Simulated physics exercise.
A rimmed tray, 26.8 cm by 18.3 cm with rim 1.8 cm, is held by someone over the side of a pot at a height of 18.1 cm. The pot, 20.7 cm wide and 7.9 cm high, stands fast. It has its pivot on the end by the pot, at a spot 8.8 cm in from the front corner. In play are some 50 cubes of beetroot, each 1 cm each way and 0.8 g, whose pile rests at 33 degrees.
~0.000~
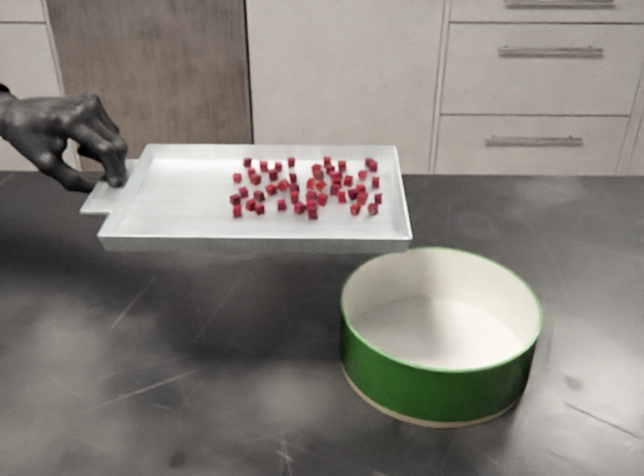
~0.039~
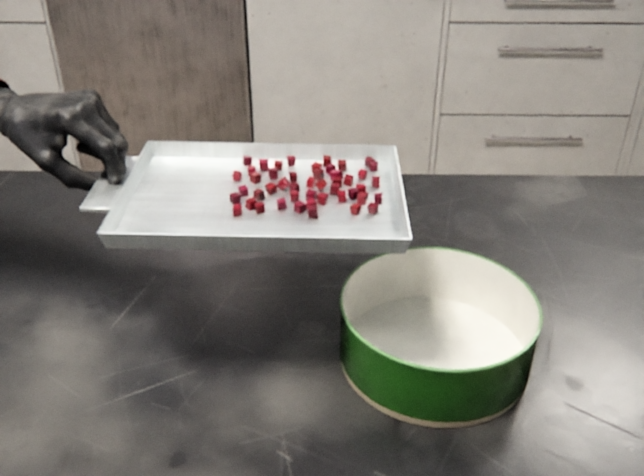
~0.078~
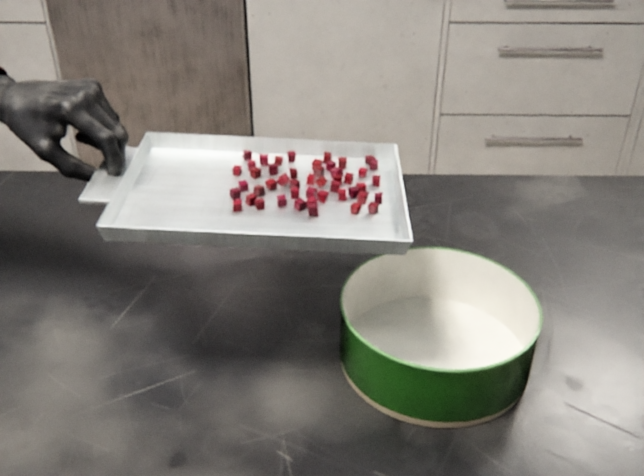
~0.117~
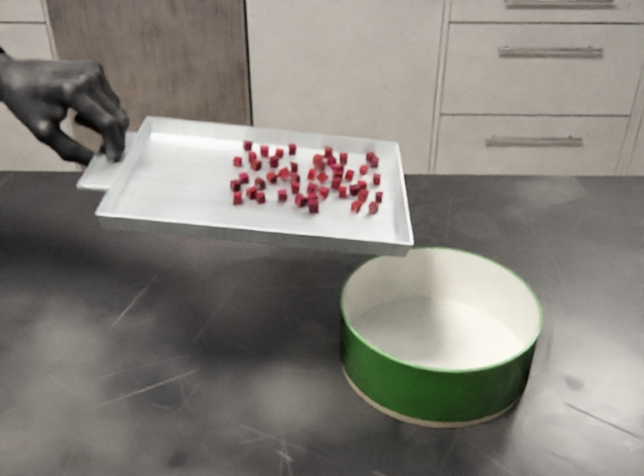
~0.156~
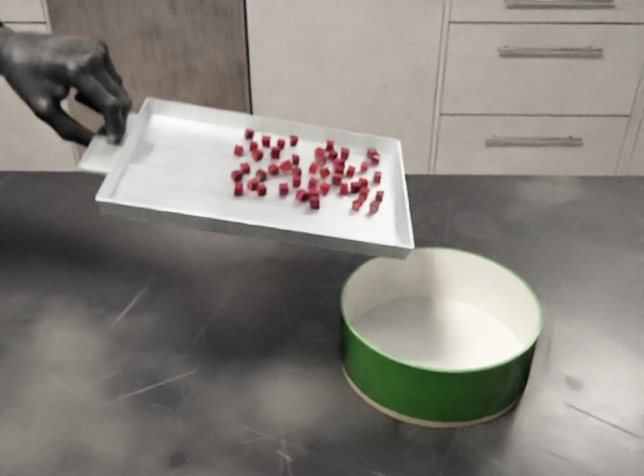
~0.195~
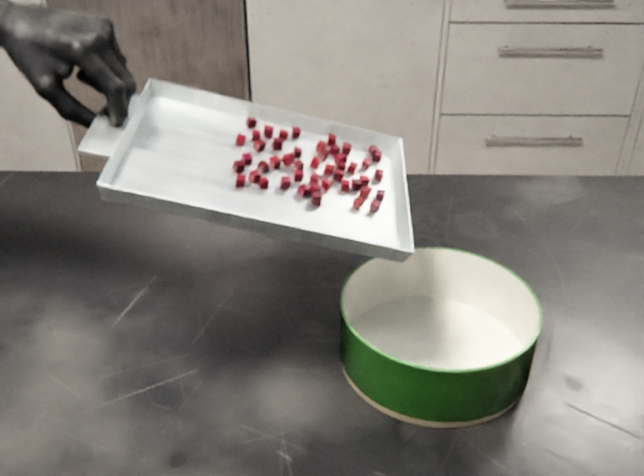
A white tray scattered with small red cubes started out level above the rim of a green pot, then tilted steadily down to the right as a dark hand raised its left end.
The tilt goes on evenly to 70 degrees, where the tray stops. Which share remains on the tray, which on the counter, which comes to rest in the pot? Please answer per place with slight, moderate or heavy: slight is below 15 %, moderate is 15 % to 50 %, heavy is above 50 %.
Per place: Tray moderate, counter slight, pot heavy.
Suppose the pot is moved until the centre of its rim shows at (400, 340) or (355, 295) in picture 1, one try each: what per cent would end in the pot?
Roughly 65 per cent, then 25 per cent.
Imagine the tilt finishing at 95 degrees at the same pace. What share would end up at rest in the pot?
Roughly 95 %.
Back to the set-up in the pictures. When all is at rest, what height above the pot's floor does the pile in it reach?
I'd say near 1.0 centimetres.
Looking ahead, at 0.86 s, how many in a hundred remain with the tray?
Roughly 45 per cent.
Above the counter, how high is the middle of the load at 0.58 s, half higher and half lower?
Median height: Approx. 20 cm.
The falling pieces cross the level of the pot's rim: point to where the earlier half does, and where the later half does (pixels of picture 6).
Early half: About (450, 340); late half: (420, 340).
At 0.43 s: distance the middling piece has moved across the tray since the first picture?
By then it sits near 1 cm from where it began.
Then, at 0.43 s, tilt 44 degrees; the tray holds 100 %, the pot 0 %.
After 0.58 s, tilt 61 degrees; the tray holds 100 %, the pot 0 %.
After 0.86 s, tilt 70 degrees; the tray holds 45 %, the pot 45 %.
In the end, at 2.2 s, tray 35 %, counter 0 %, pot 65 %.
